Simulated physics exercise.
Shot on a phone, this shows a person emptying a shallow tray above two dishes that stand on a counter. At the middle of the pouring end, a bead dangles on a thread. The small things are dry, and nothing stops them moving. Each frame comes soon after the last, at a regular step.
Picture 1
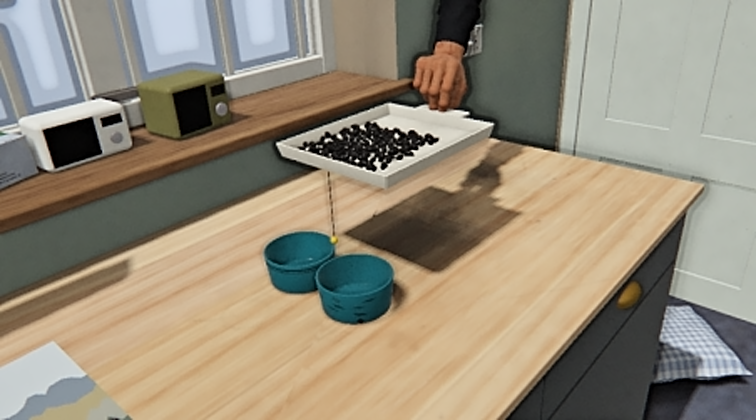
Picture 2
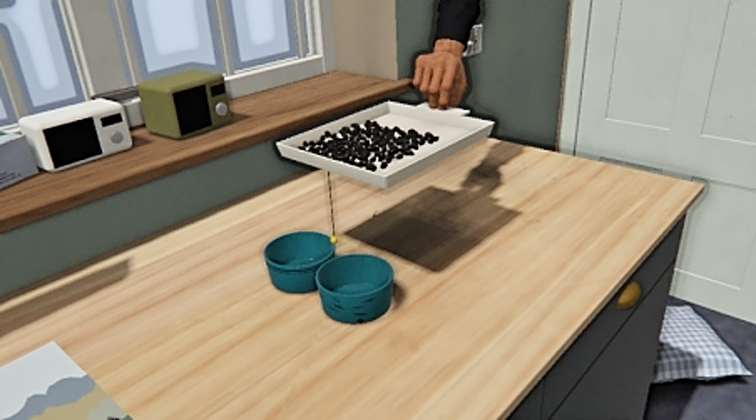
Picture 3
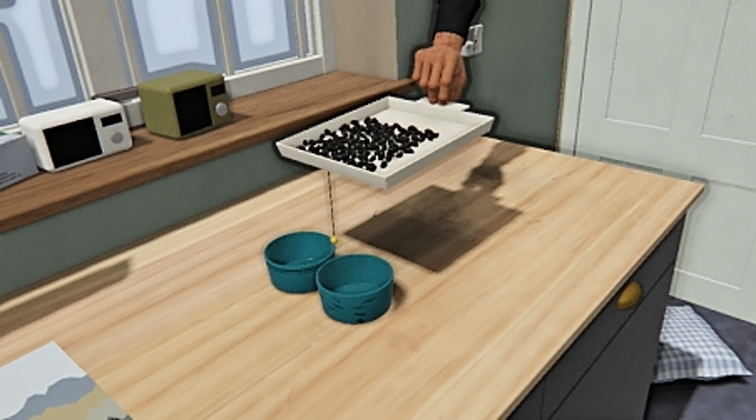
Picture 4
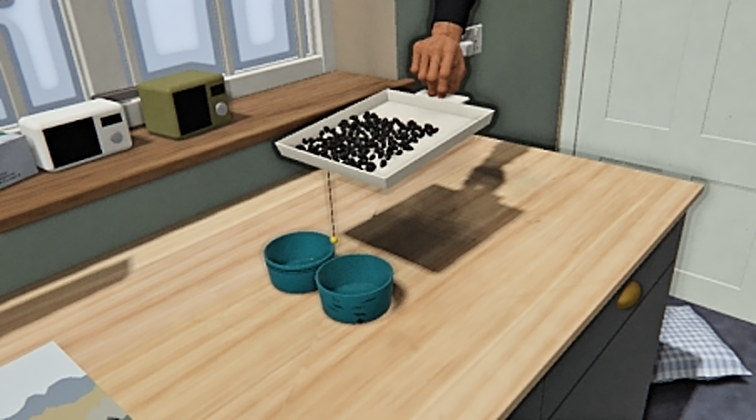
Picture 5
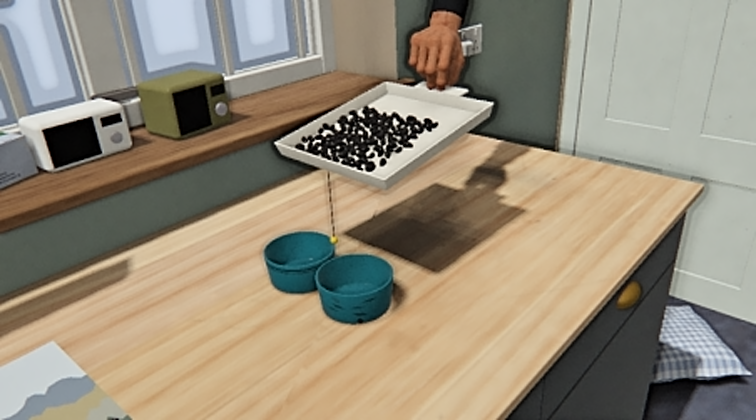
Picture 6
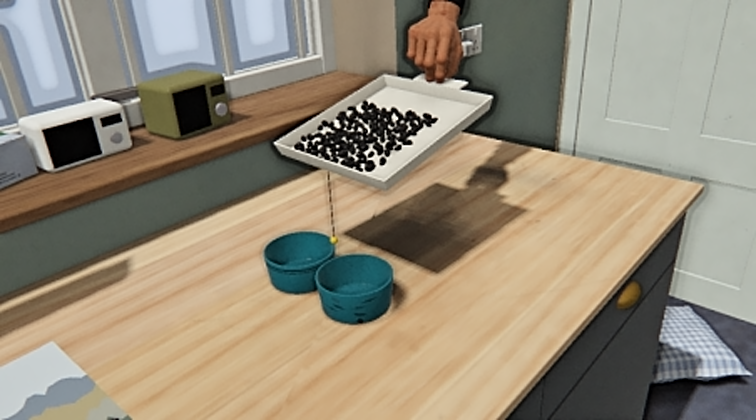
A hand in a dark sleeve grips the far end of a white tray above a pale wooden kitchen counter, seen from slightly above. Black beans lie in the tray over two teal dishes, a yellow bead hangs on a thread, and white and green appliances sit on the left ledge. The hand slowly raises its end, tilting the tray slightly, while the view stays still.
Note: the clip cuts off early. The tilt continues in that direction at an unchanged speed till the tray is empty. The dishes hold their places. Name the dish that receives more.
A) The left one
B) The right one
Answer: B.
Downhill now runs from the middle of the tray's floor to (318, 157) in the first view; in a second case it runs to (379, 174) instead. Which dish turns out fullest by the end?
Results - the dish on the left side first, the dish on the right side second.
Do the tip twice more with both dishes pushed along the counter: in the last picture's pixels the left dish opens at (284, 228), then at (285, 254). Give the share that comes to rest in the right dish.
About 10 and 40 per cent.
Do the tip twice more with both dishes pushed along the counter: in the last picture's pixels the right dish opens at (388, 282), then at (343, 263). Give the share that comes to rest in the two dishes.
Roughly 40 per cent the first time and 30 per cent the second.
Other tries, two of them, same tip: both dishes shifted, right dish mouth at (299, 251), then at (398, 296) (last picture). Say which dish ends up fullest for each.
The dish to the right; the dish to the left.
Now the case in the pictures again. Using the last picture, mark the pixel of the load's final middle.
Near pixel (328, 301).
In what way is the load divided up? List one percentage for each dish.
Left 20 per cent, right 40 per cent.
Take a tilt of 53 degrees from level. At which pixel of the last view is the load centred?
Somewhere near pixel (338, 133).
Soon, tray tipped steeply; all on the tray.
A while on, tray tipped right over; nearly all on the tray; a stray few in the left dish; a stray few in the air.
Towards the end, tray tipped past a quarter turn; about a third in the right dish; about a quarter in the left dish; about half outside both.
Finally, tray tipped past a quarter turn; about a third in the right dish; about a quarter in the left dish; about half outside both.
